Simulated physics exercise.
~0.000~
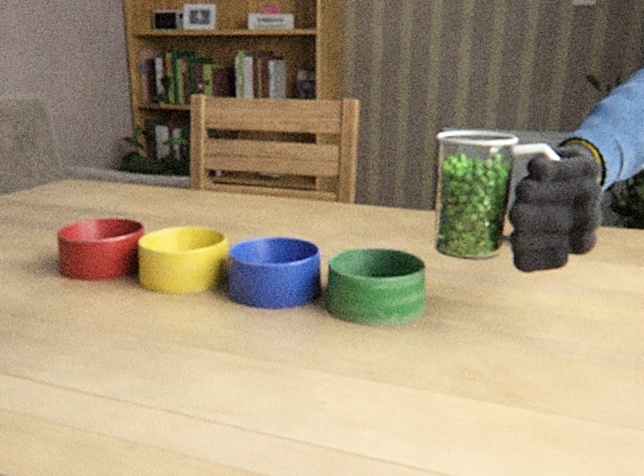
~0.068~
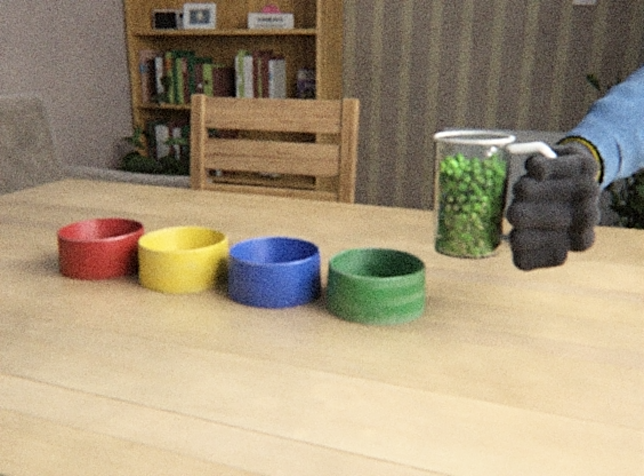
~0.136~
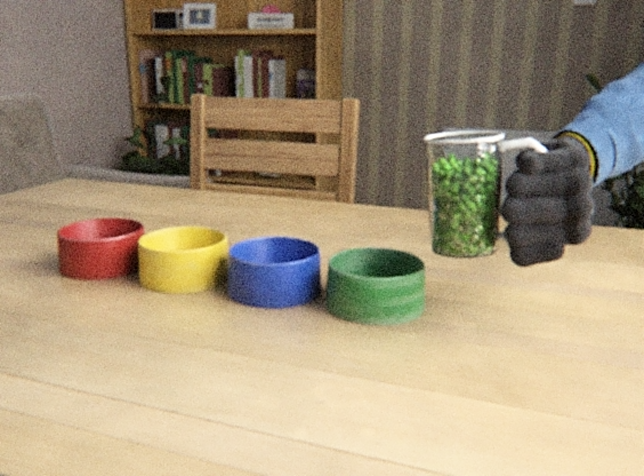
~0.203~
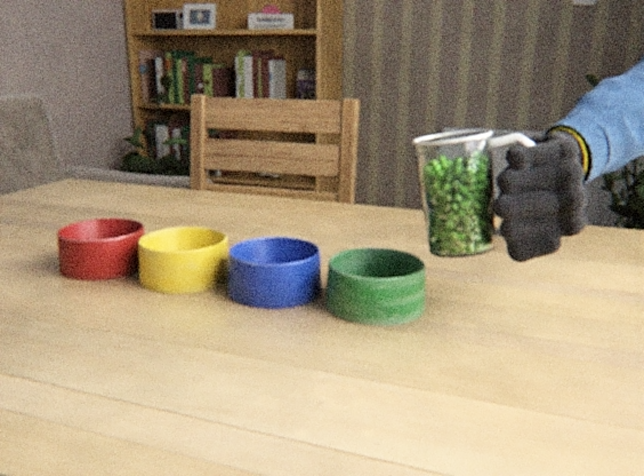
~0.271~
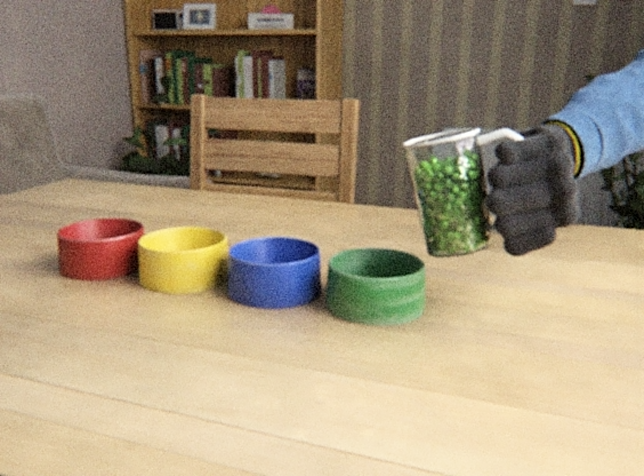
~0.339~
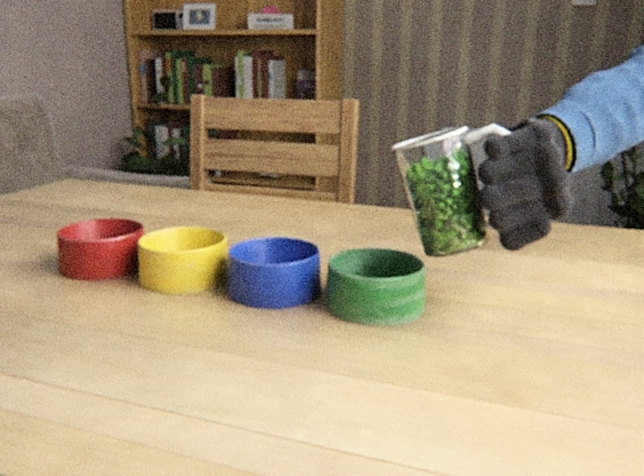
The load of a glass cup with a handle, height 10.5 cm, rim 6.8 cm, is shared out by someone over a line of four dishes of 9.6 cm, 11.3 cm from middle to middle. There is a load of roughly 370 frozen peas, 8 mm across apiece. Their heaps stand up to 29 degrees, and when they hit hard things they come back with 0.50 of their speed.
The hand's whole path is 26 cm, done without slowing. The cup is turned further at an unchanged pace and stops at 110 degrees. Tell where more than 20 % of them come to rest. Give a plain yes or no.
Red - no, blue - yes, green - no, yellow - yes, counter - yes.
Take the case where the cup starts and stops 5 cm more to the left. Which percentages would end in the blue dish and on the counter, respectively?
The blue one would get 0 and the counter 10.
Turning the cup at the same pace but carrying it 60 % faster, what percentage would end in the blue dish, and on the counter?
Then: Blue 0; counter 0.
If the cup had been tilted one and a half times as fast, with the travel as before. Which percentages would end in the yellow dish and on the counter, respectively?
Shares: Yellow at 0; counter at 10.
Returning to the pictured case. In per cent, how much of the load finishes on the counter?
I'd reckon around 30 per cent.
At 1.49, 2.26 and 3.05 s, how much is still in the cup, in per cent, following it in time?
100, 15, 0.
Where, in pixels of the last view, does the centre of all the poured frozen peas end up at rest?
Roughly (229, 276).
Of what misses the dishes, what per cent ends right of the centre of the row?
It's close to 40 in a hundred.
After 1.49 s, tilt 92 degrees; cup holds 100 %.
After 2.26 s, tilt 110 degrees; cup holds 15 %, blue 40 %, yellow 15 %.
After 3.05 s, tilt 110 degrees; cup holds 0 %, blue 40 %, yellow 35 %.
By 3.3 s all is still; red 0 %, blue 40 %, green 0 %, yellow 35 %, counter 30 %.
